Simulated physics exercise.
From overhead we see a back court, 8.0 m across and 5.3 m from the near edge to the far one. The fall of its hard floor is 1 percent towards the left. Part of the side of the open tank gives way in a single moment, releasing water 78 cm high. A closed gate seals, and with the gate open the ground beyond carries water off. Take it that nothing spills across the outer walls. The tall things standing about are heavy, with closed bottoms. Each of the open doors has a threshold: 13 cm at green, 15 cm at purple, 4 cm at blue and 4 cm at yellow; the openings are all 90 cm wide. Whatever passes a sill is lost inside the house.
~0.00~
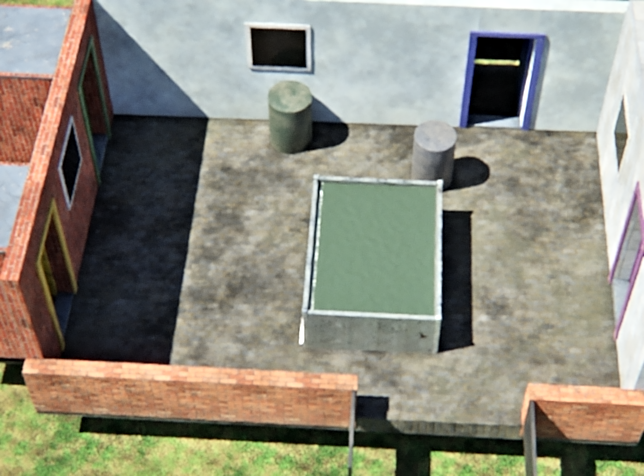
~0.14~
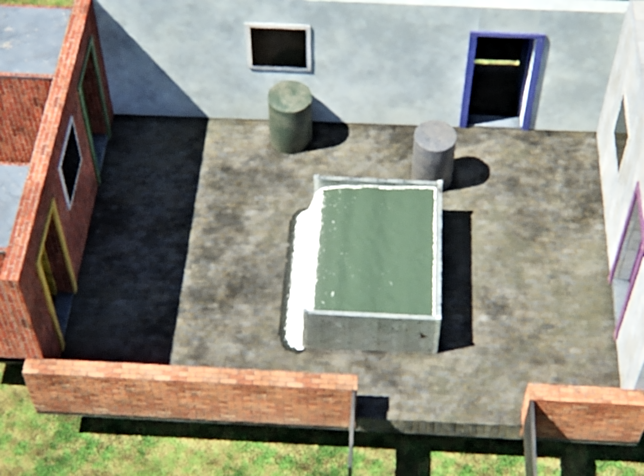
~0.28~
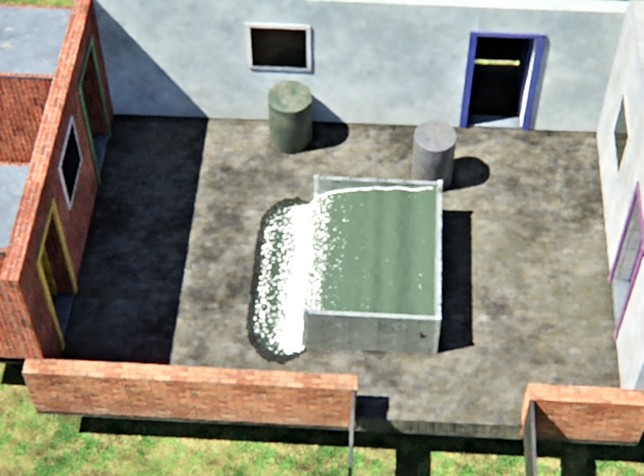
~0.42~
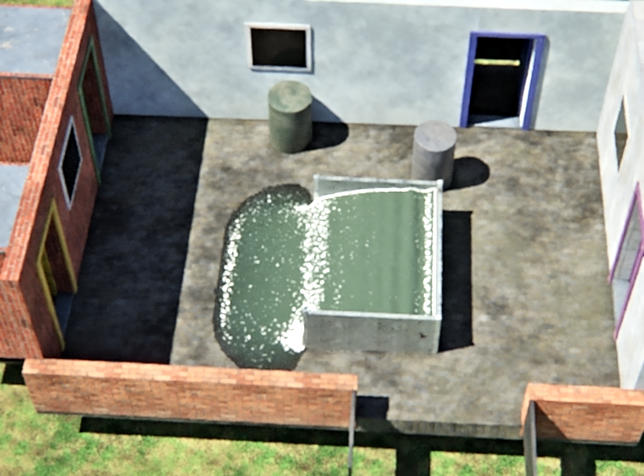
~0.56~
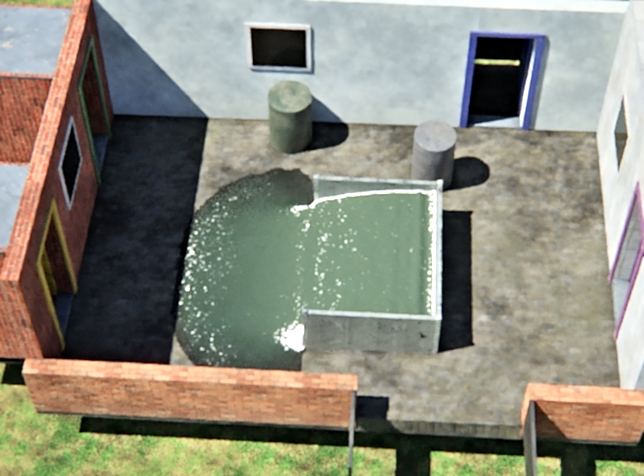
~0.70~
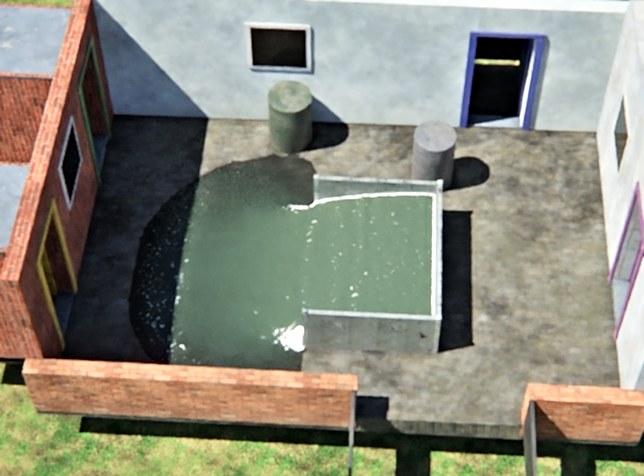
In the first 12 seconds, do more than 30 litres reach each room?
As I see it, the green door will not hold enough water back. The purple door will hold enough water back. The blue door will hold enough water back. The yellow door will not hold enough water back.
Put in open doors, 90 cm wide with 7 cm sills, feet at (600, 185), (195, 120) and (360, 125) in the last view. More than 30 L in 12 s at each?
First doorway falls short, second gets there, third falls short.
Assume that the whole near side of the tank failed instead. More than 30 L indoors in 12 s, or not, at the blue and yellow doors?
At blue the amount is beneath the mark, while at yellow it is higher than the mark.
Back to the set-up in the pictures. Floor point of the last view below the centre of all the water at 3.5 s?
Its balance point sits around (190, 251).
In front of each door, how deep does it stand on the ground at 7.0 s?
Green 15 cm, purple 0 cm, blue 0 cm, yellow 12 cm.
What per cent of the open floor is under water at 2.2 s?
I'd guess around 45 %.
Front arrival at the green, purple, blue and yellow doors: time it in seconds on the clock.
Door times: Green 1.2 s / purple 10.0 s / blue 9.5 s / yellow 0.9 s.
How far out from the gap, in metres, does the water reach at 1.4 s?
Some 4.4 m out.
After 1.4 s water covers 45 % of the floor and is deepest (46 cm) near (83, 257); green door 15 cm at the sill, 0 L in, purple door not reached, blue door not reached, yellow door 17 cm at the sill, 52 L in.
After 2.2 s water covers 45 % of the floor and is deepest (50 cm) near (80, 326); green door 25 cm at the sill, 21 L in, purple door not reached, blue door not reached, yellow door 34 cm at the sill, 235 L in.
After 3.5 s water covers 45 % of the floor and is deepest (31 cm) near (275, 125); green door 24 cm at the sill, 77 L in, purple door not reached, blue door not reached, yellow door 24 cm at the sill, 502 L in.
After 7.0 s water covers 65 % of the floor and is deepest (20 cm) near (110, 135); green door 15 cm at the sill, 130 L in, purple door not reached, blue door not reached, yellow door 12 cm at the sill, 690 L in.
After 12.0 s water covers 90 % of the floor and is deepest (12 cm) near (92, 390); green door 11 cm at the sill, 136 L in, purple door 3 cm at the sill, 0 L in, blue door 3 cm at the sill, 0 L in, yellow door 11 cm at the sill, 806 L in.
